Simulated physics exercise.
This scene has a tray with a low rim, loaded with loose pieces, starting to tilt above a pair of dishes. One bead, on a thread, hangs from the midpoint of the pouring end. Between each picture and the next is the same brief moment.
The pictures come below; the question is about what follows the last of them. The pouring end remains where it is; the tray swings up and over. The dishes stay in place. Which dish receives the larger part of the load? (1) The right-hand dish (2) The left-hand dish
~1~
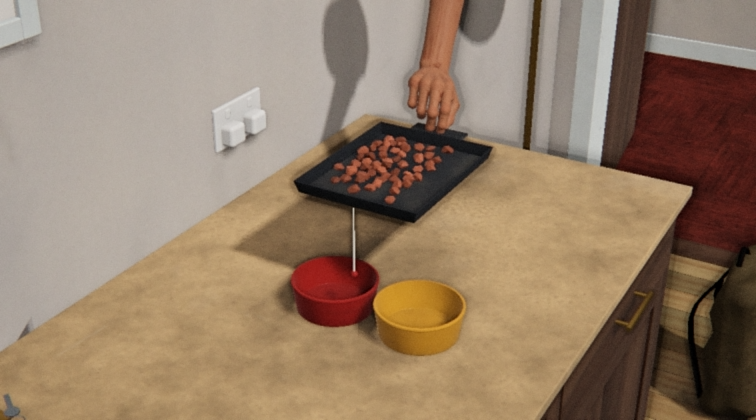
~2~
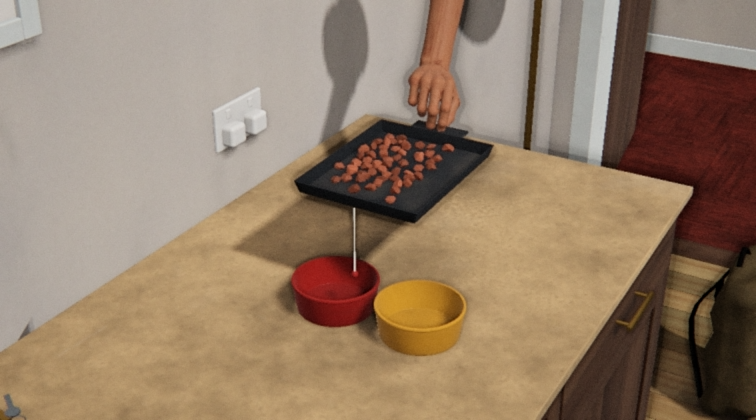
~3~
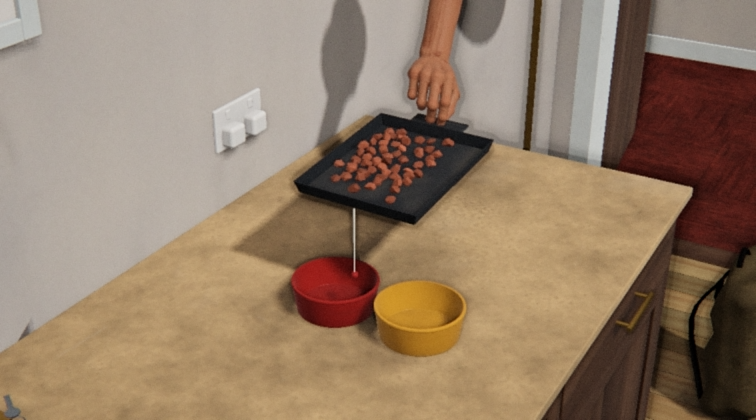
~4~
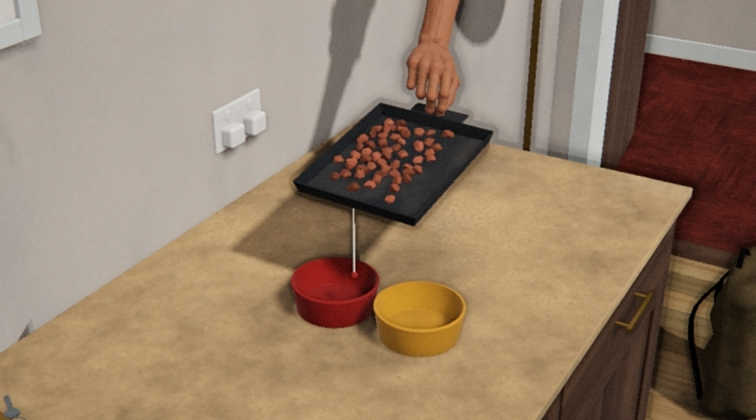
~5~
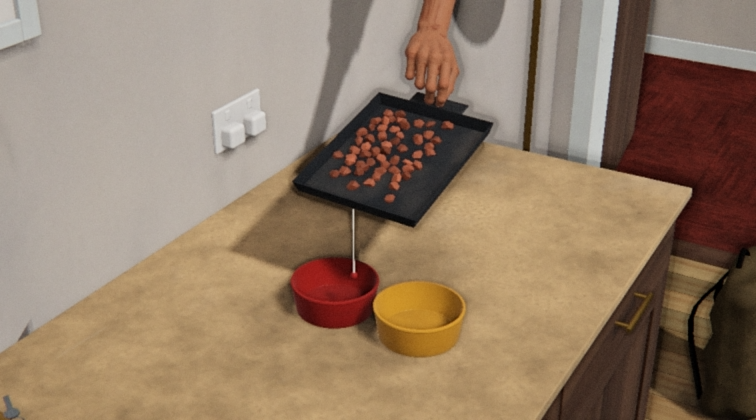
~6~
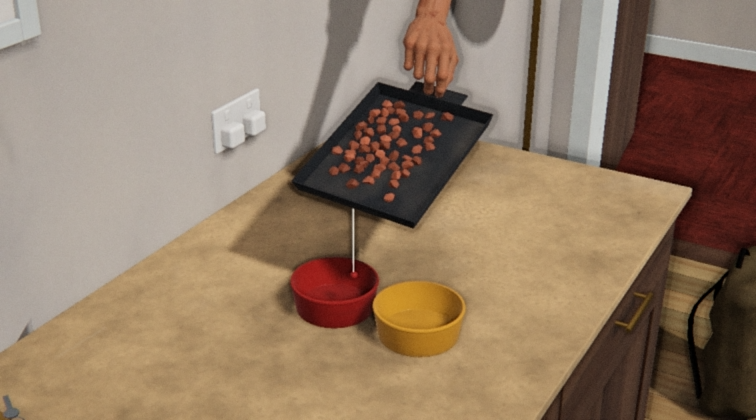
The right-hand dish (1).
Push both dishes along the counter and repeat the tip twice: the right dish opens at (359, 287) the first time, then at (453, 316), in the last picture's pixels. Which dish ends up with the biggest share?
The rightmost dish, then the leftmost dish.
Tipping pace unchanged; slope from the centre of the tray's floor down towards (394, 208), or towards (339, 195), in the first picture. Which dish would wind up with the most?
Try 1: The right-side dish; try 2: The left-side dish.
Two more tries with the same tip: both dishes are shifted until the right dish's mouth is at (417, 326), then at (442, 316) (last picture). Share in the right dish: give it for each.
Respectively 40 % and 20 %.
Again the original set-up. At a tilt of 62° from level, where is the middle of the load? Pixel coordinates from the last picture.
I'd mark it close to (372, 205).
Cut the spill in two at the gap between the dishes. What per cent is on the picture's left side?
Estimate: Roughly 80 %.
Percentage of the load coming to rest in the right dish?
I'd put it at some 50 per cent.
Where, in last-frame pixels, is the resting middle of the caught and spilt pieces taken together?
The centre comes to rest near (388, 332).
Soon, tray tipped steeply; nearly all on the tray; a small part in the air.
A while on, tray tipped past a quarter turn; about half on the tray; about a quarter in the right dish; a small part in the left dish; a small part outside both; a small part in the air.
Towards the end, tray tipped past a quarter turn; about half in the right dish; about a quarter in the left dish; about a third outside both.
Finally, tray tipped past a quarter turn; about half in the right dish; about a quarter in the left dish; about a third outside both.
